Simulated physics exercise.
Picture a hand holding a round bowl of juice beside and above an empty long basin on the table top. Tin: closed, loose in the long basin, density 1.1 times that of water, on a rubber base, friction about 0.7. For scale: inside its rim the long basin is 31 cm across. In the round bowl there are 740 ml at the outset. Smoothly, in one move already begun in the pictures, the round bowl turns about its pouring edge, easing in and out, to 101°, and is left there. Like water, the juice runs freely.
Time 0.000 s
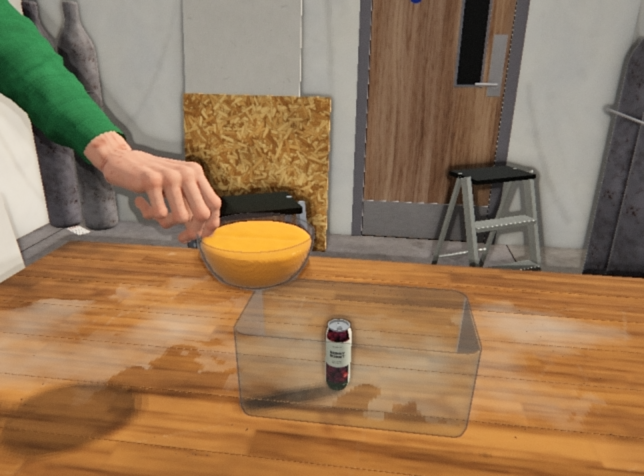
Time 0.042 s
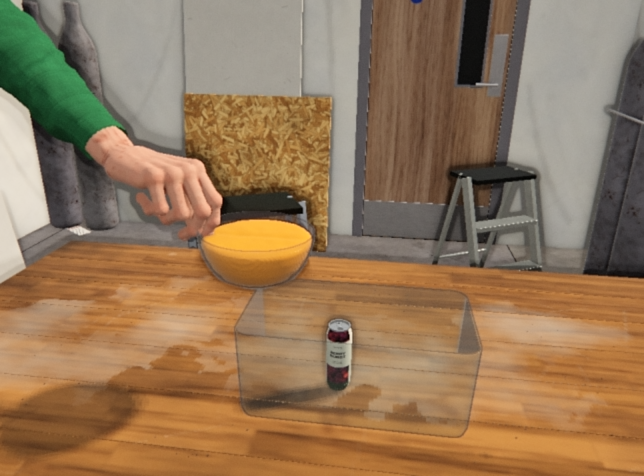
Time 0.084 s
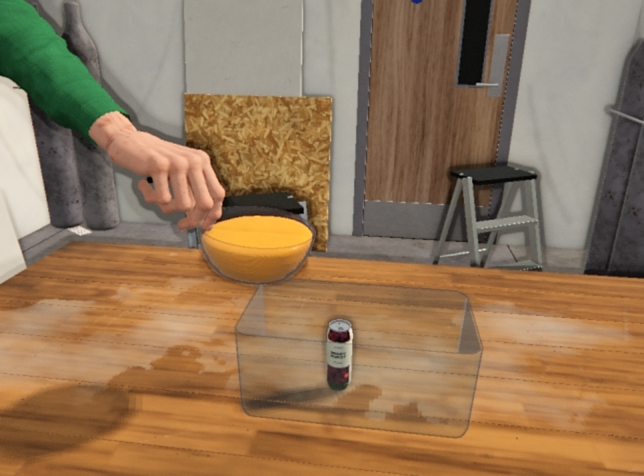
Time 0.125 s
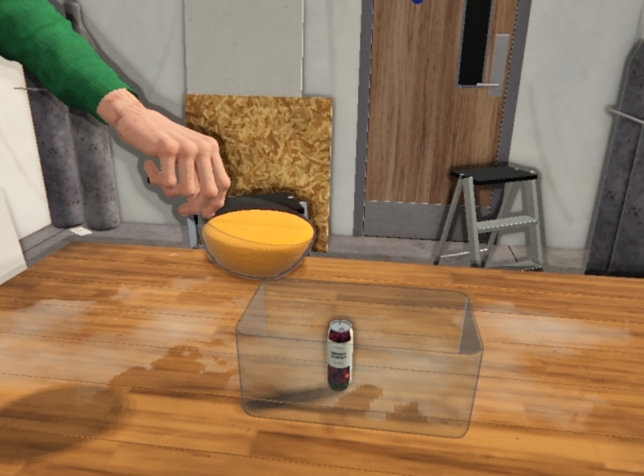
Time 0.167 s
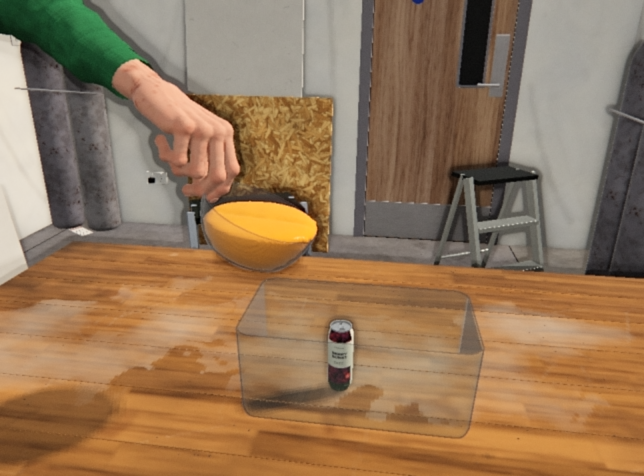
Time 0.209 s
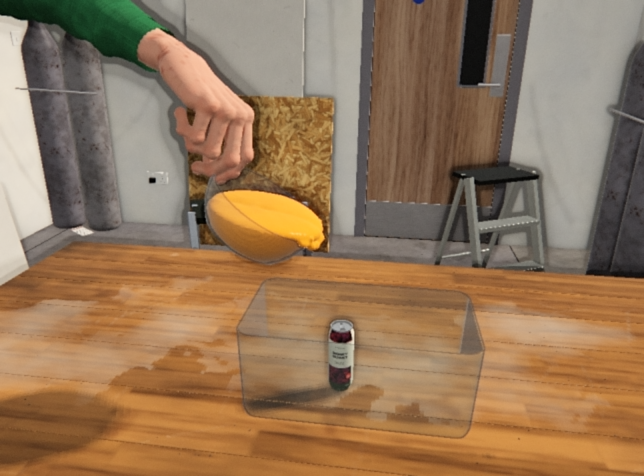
The video shows a hand in a green sleeve holding a clear bowl of orange juice above a transparent basin with a small can inside, then tilting the bowl rightward until a little juice edges over its right rim.
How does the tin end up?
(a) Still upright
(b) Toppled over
Option a: Still upright.
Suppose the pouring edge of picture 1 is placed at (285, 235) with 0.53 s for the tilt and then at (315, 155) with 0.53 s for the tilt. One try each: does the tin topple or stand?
Trial 1 - tin stays standing; trial 2 - tin tips.
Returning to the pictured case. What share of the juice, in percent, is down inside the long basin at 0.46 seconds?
About 14%.
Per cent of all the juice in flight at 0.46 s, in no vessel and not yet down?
Some 62 % is the figure.
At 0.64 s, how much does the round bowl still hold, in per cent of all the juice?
Close to 0 percent of the whole amount.
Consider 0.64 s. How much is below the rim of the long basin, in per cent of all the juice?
About 92 per cent.
By 0.46 s the tilt is 96° and 24 per cent is still to pour; the tin stands where it began.
By 0.64 s the tilt is 101° and 0 per cent is still to pour; the tin stands where it began.
By 0.82 s the tilt is 101° and 0 per cent is still to pour; the tin stands where it began.
By 1.03 s the tilt is 101° and 0 per cent is still to pour; the tin stands where it began.
At rest the tin stands where it began.
